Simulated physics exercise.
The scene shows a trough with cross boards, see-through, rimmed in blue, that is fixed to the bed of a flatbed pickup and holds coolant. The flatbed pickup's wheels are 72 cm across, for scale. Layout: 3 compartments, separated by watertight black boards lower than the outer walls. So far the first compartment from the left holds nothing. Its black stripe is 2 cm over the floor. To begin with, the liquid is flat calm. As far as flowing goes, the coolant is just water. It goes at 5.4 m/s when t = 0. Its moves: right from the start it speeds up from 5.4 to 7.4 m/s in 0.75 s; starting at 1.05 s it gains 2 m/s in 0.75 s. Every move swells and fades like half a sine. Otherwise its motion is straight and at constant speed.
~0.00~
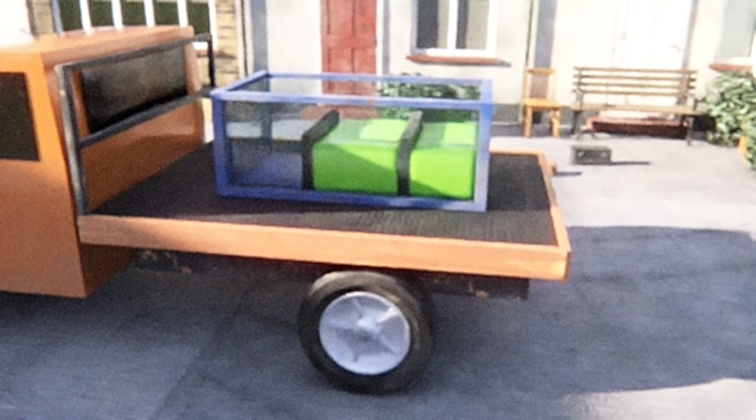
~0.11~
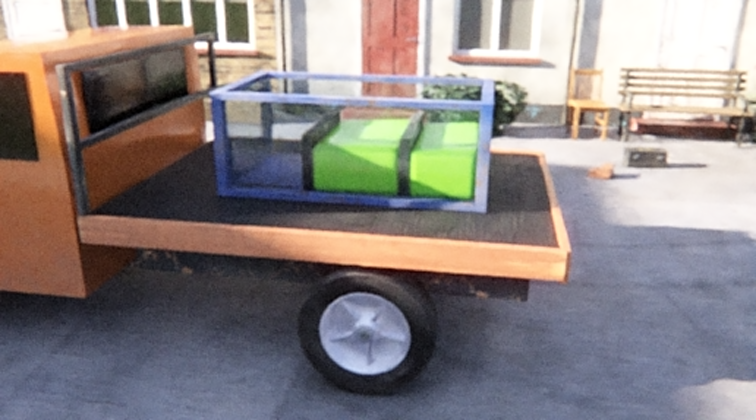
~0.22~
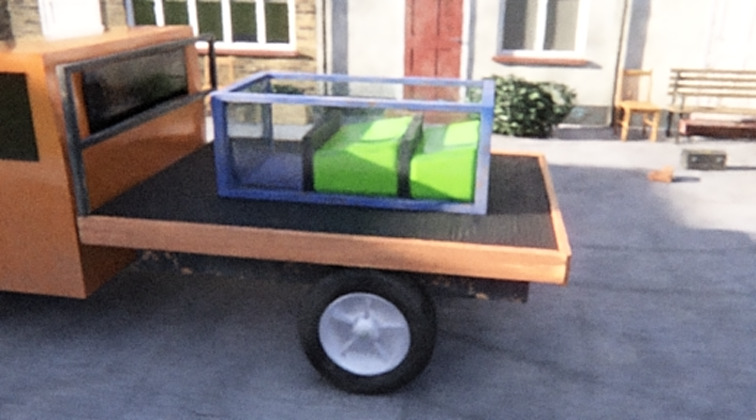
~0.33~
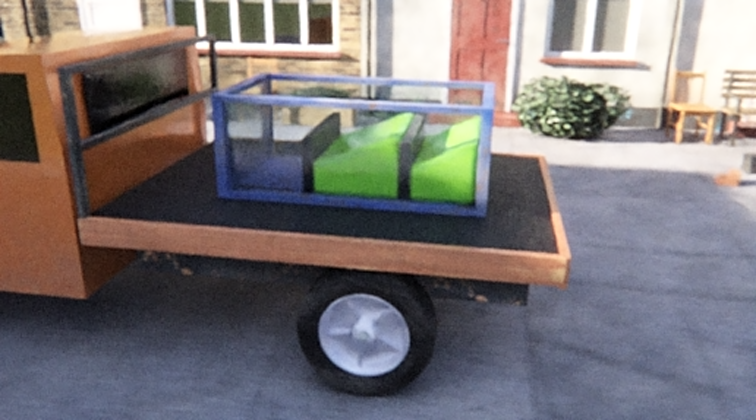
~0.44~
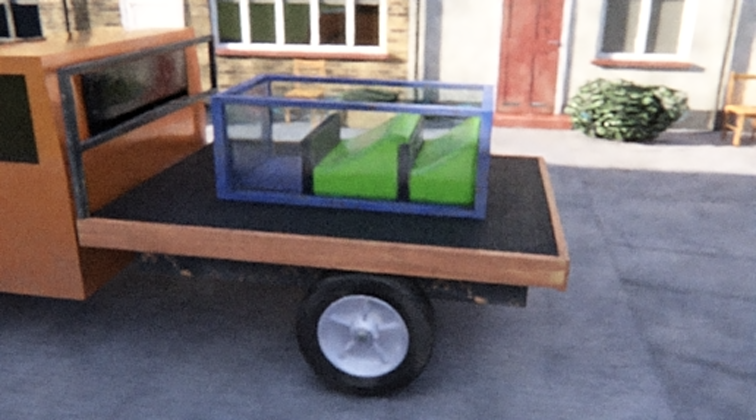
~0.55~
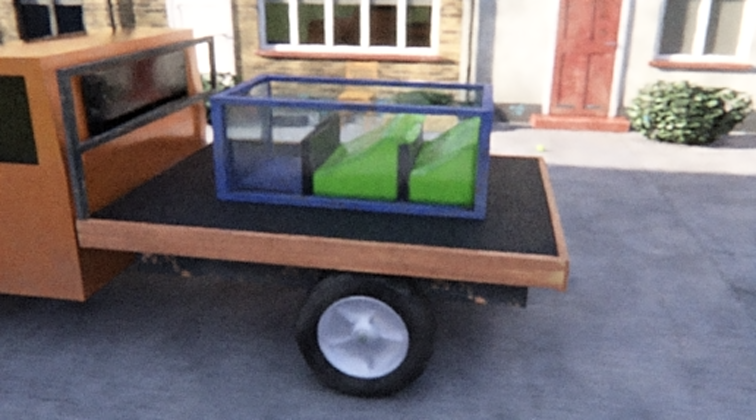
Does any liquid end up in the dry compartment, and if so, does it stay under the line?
No, it stays dry.
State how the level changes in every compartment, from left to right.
From the left they end at 0, 4 down and 5 up.
By 1.05 s the mean depths from the left are 0, 25, 30 cm.
By 1.65 s the mean depths from the left are 0, 22, 33 cm.
By 2.35 s the mean depths from the left are 0, 22, 34 cm.
By 4.78 s the mean depths from the left are 0, 23, 32 cm.
